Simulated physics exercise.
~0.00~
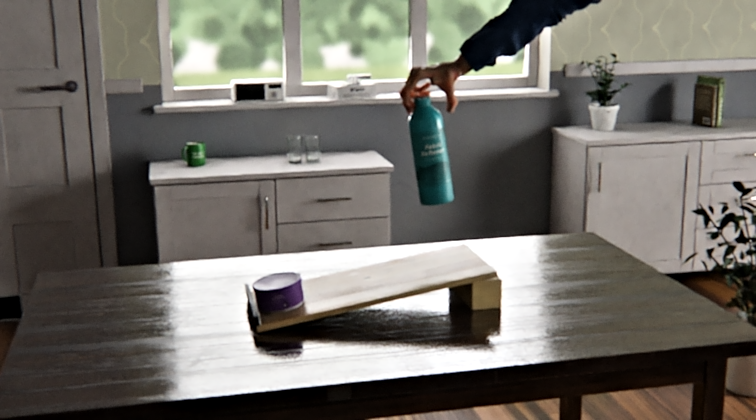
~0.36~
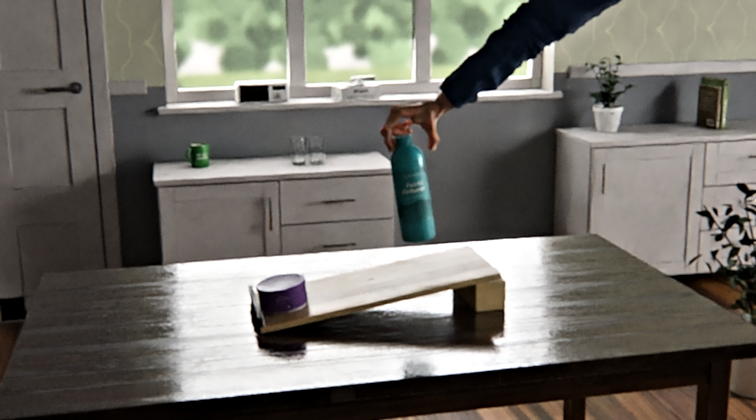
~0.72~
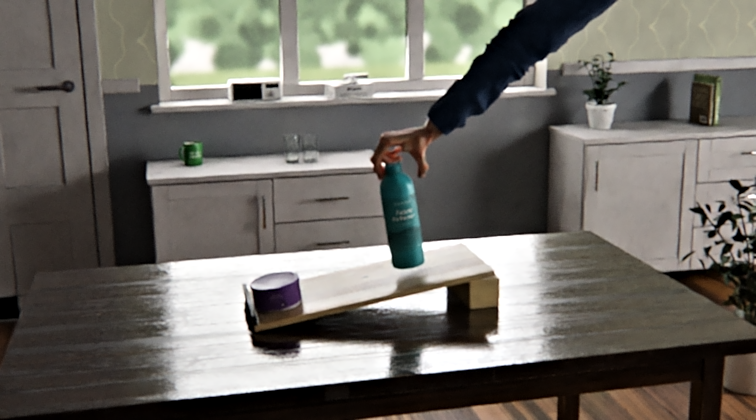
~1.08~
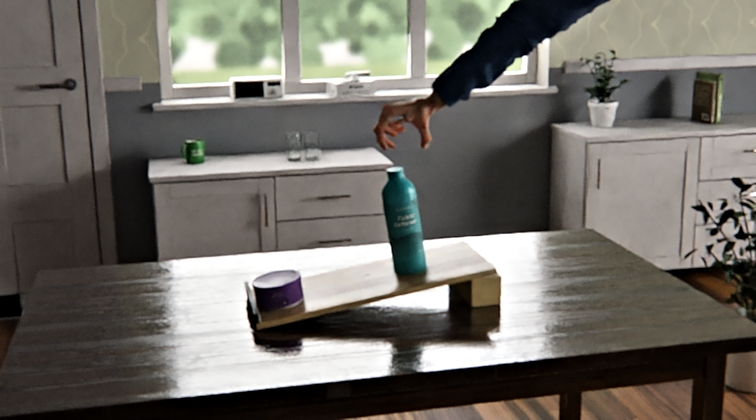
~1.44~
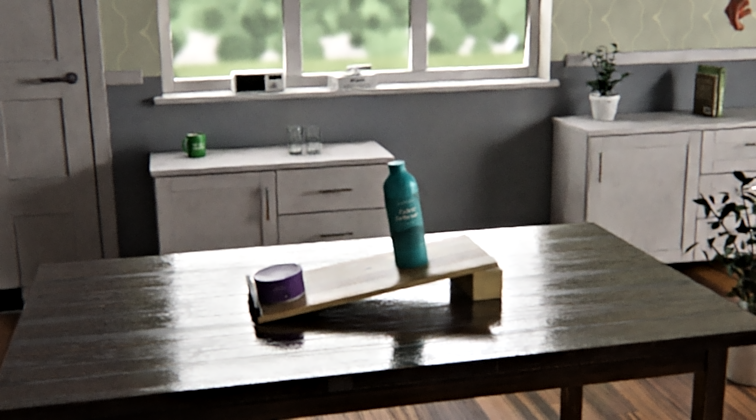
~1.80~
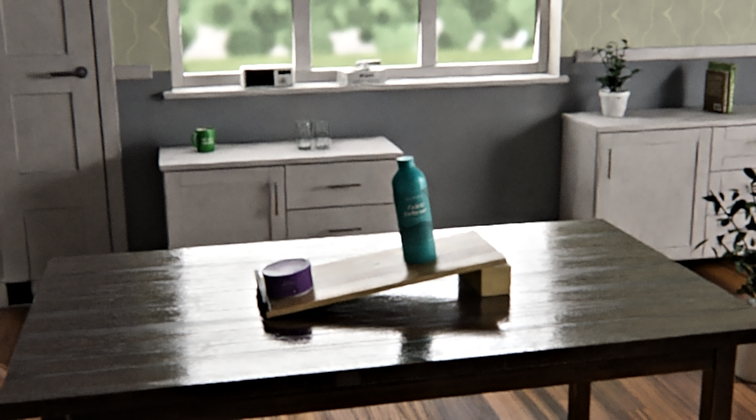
A turquoise bottle hangs from a hand above a pale wooden board, which slopes down to the left on a dark, glossy table. The slightly swaying view looks across the table towards a window, with white cabinets, a green mug, glasses and plants in the grey-walled room. A purple tub sits at the board's low left end, and a block props up the right. The dark-sleeved arm lowers the bottle onto the slope, then the fingers let go and the hand withdraws. The bottle stays where it was put, leaning slightly, and the tub remains unmoved.
